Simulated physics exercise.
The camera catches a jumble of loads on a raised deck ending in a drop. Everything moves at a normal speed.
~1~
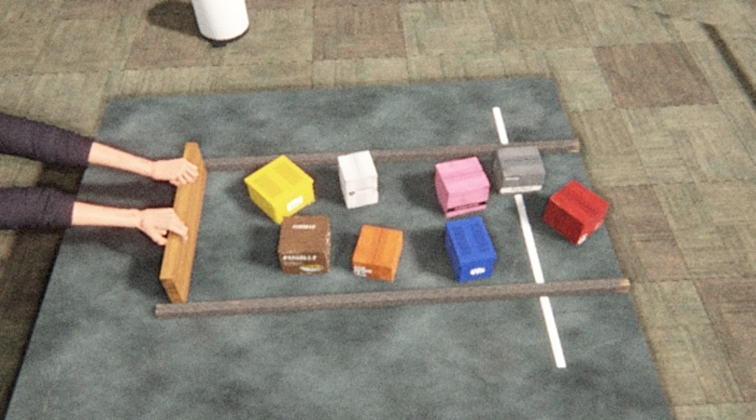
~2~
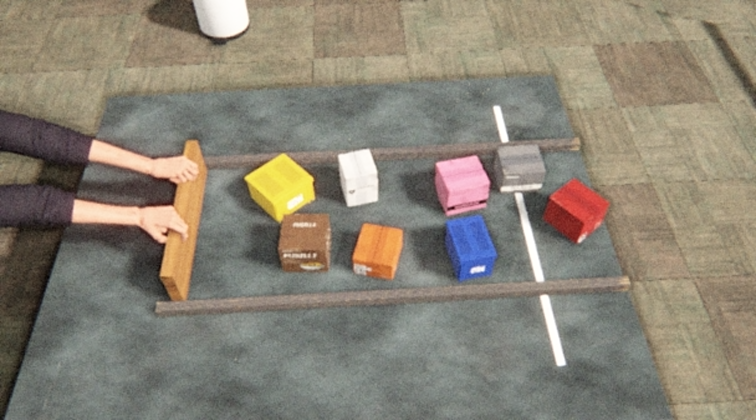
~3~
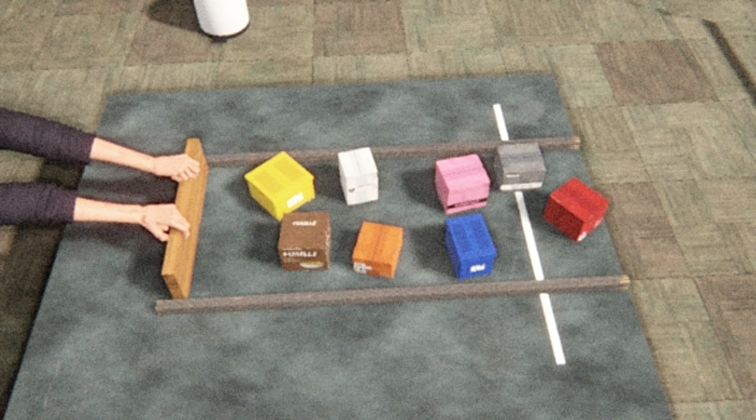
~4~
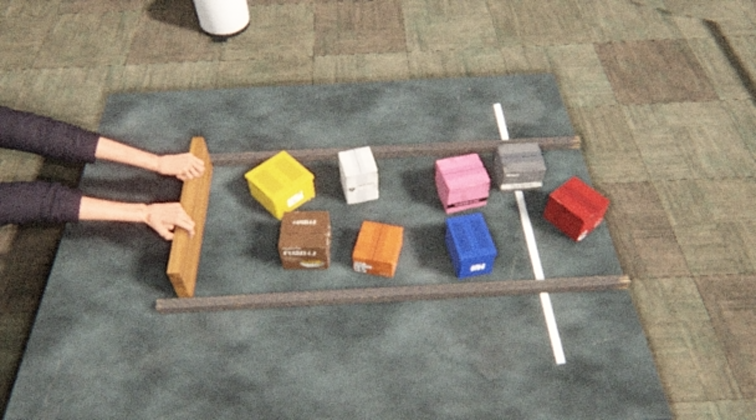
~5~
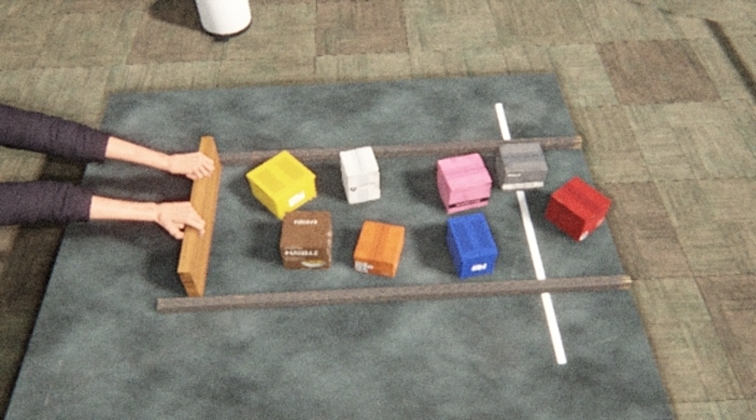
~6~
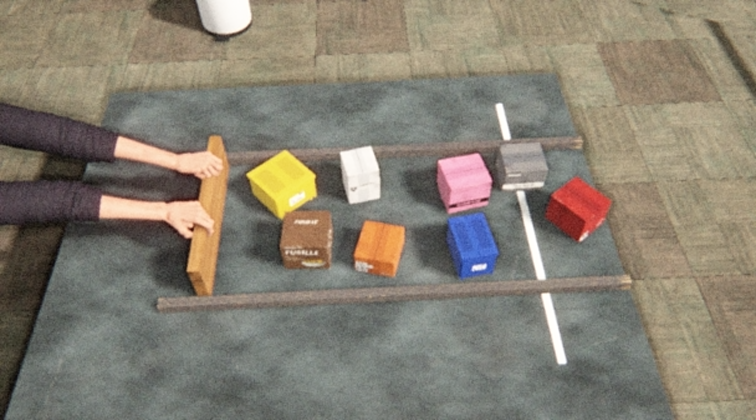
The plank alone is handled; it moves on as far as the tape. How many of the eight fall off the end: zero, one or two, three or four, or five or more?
I reckon the ones pushed off reach three but not past four.
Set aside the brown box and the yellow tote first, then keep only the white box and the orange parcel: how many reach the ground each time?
Fallen: 2 in the first try, 2 in the other.
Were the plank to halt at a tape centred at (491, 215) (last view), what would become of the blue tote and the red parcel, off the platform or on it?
Per object: Blue tote stays; red parcel goes.
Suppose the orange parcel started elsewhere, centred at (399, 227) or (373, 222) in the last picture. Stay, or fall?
It keeps its place, then keeps its place.
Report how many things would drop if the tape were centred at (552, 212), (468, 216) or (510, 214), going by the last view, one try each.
6, 1, 4.
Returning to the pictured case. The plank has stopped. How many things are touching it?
That number would be 2.
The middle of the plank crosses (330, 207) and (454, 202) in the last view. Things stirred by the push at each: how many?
Up to then 4, and up to the other point 8.
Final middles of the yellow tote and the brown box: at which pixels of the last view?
Yellow tote: (548, 188); brown box: (557, 227).
Soon after, none off yet; red parcel at rest near (578, 209); grey box at rest near (521, 167); pink box at rest near (463, 183).
After that, none off yet; red parcel at rest near (578, 209); grey box displaced a little near (528, 167); pink box displaced about its own width near (490, 185).
And then, none off yet; red parcel displaced a little near (604, 212); grey box displaced well along near (592, 156); pink box displaced well along near (566, 181).
In the end, the number that fall off is three or four; gone, blue tote, pink box, grey box and red parcel.
